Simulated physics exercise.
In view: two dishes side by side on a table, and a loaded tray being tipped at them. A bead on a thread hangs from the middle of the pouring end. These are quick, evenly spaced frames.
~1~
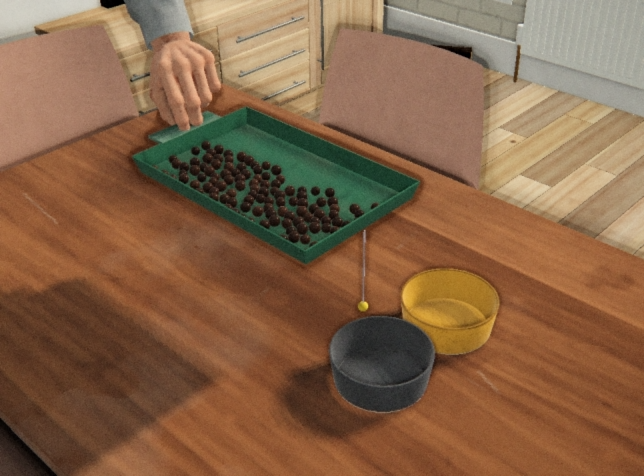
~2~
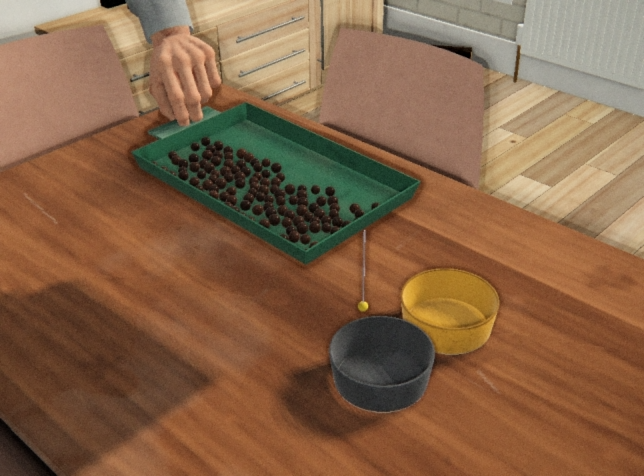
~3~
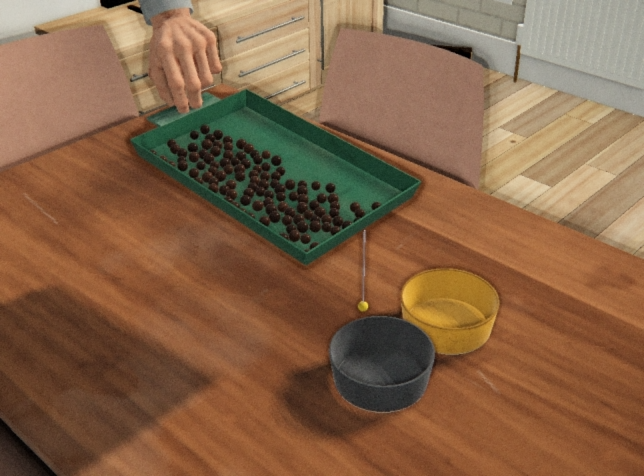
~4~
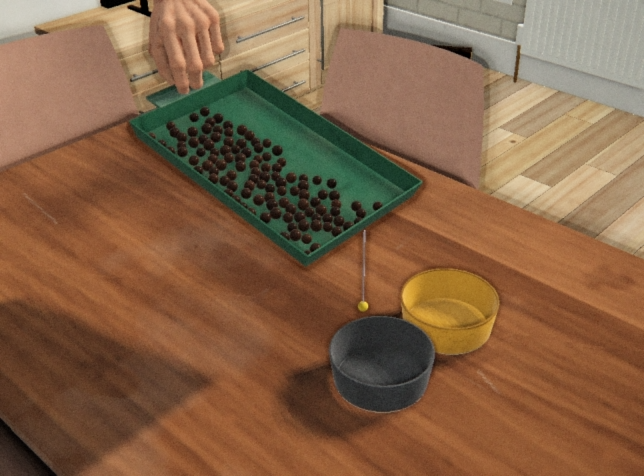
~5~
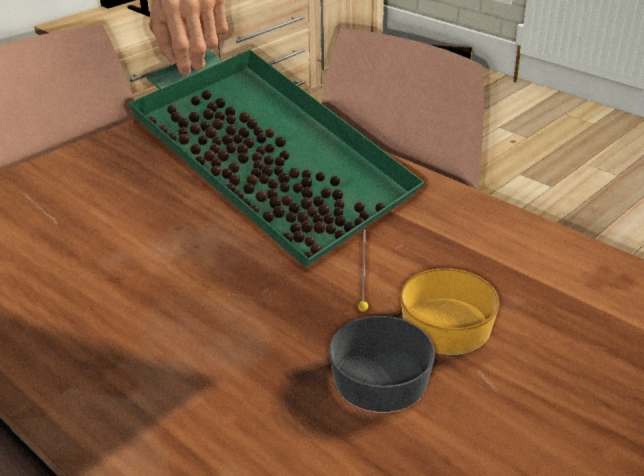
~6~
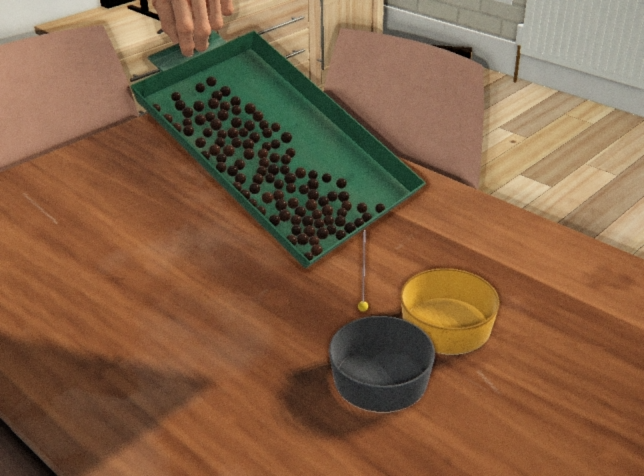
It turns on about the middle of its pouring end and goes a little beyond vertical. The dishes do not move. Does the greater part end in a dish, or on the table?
Together they catch over half.
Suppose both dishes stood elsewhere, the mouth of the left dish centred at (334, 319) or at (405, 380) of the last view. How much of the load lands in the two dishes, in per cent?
Roughly 0 per cent, and 40 per cent.
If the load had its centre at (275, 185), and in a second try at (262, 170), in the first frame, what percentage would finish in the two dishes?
First some 70, then 60 per cent.
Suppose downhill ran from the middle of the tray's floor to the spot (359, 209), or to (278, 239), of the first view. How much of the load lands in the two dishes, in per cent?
In turn 90 and 20 in a hundred.
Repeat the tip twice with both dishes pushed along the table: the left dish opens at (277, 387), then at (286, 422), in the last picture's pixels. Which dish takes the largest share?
At the first place the right dish, at the second the right-hand dish.
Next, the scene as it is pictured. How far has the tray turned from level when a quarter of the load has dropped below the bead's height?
At about 85°.
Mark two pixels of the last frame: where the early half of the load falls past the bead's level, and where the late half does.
Around (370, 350) and then (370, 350).
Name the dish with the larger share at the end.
More ends in the left-hand dish.
Shortly afterwards, tray tipped steeply; the bulk on the tray; only a few in the left dish; a little in the air.
Next, tray tipped past a quarter turn; a little on the tray; near half in the left dish; only a few in the right dish; near a quarter outside both; a little in the air.
Some moments later, tray tipped past a quarter turn; near two thirds in the left dish; only a few in the right dish; near a third outside both.
In the end, tray tipped past a quarter turn; near two thirds in the left dish; only a few in the right dish; near a third outside both.
